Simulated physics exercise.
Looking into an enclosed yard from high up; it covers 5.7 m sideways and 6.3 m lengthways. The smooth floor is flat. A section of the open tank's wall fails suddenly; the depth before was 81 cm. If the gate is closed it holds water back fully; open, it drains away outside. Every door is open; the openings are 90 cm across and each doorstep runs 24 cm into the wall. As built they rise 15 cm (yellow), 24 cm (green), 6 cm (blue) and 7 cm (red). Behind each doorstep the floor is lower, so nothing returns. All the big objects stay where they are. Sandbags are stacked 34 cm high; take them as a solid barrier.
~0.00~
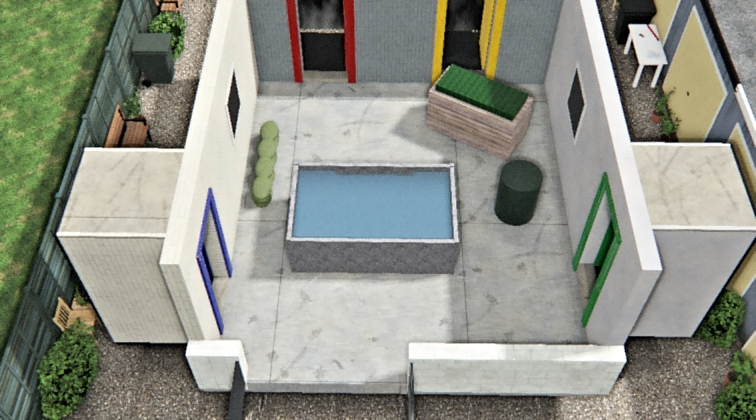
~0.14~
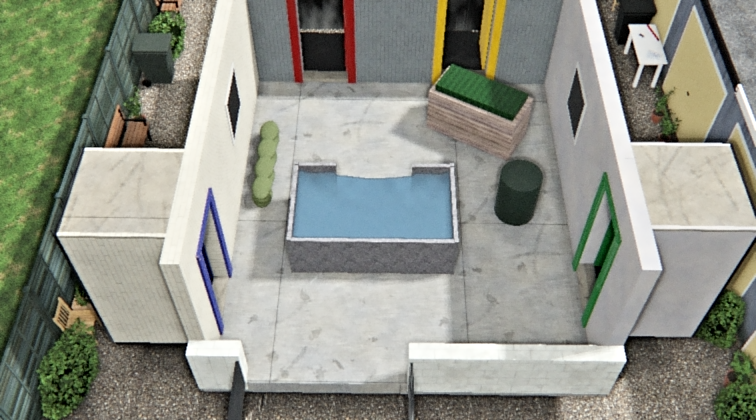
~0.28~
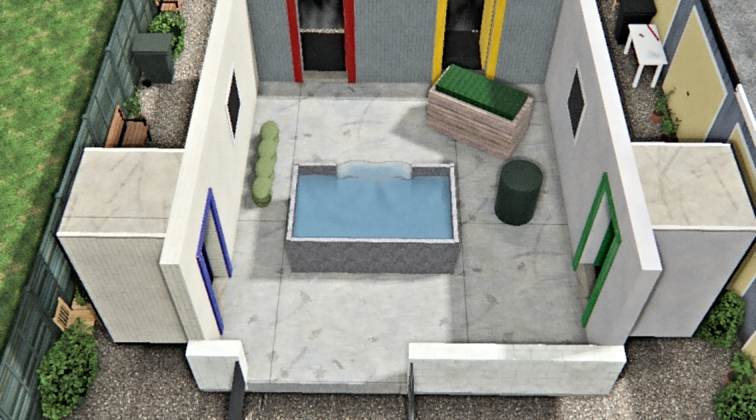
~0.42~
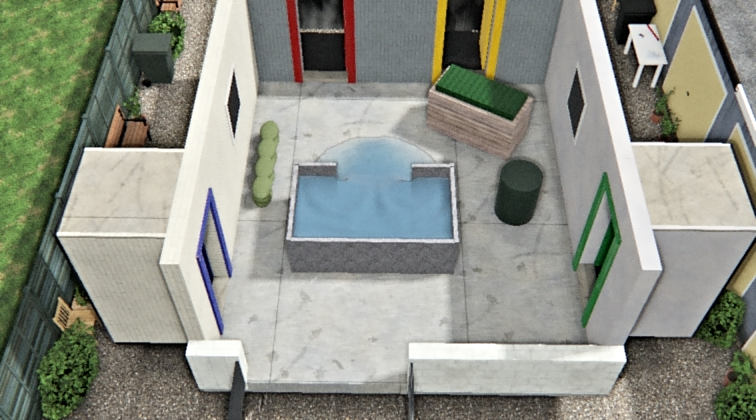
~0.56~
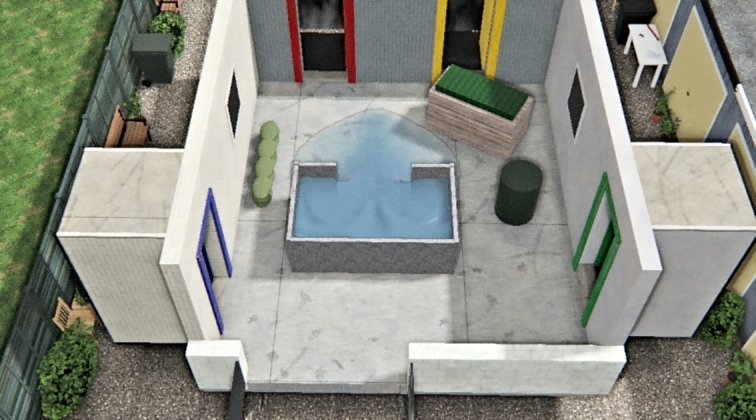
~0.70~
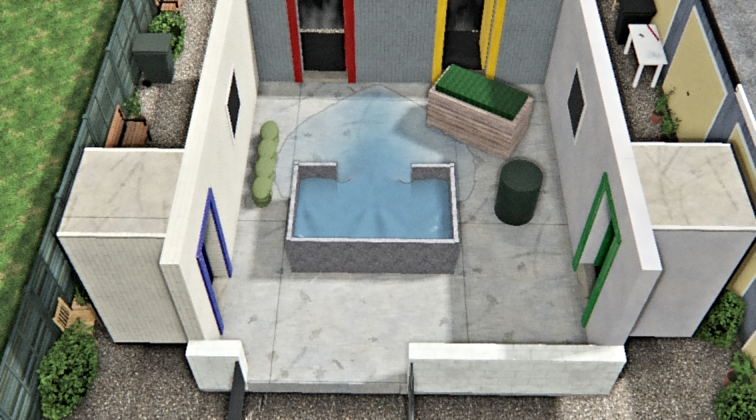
Water broke through the far side of a raised, open tank in a walled yard, then poured onto the pale floor and fanned out in a thin, widening sheet, reaching the planter-like box.
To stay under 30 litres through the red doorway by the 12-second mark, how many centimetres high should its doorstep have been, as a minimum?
At least 26 cm or so.
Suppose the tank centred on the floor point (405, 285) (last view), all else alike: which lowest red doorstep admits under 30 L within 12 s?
Some 21 cm.
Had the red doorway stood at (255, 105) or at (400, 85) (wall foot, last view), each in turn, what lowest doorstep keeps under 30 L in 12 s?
Roughly 27 and 33 cm.
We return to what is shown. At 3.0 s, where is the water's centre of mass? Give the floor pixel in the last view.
Around (381, 170).
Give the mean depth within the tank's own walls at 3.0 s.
About 30 cm.
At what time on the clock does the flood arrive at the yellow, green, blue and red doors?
Yellow 1.2 s, green 3.4 s, blue 3.8 s, red 0.9 s.
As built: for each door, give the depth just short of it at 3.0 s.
Depths in cm: Yellow 16, green 0, blue 0, red 23.
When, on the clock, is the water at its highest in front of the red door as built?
Around 1.8 s.
After 1.4 s water covers 30 % of the floor, deepest (44 cm) near (422, 88); 24 cm at the red door, 40 litres in over its 7 cm doorstep.
After 3.0 s water covers 50 % of the floor, deepest (32 cm) near (259, 87); 23 cm at the red door, 241 litres in over its 7 cm doorstep.
After 12.0 s water covers 95 % of the floor, deepest (11 cm) near (216, 367); 8 cm at the red door, 492 litres in over its 7 cm doorstep.
At the red door as built, the water arrived by 1.0 s and peaked near 28 cm at 1.8 s.
Run again over the same 12 s with other heights there, 48 litres in over 24 cm, 4 litres over 32.5 cm. The limit of 30 litres is kept from about 26 cm up.
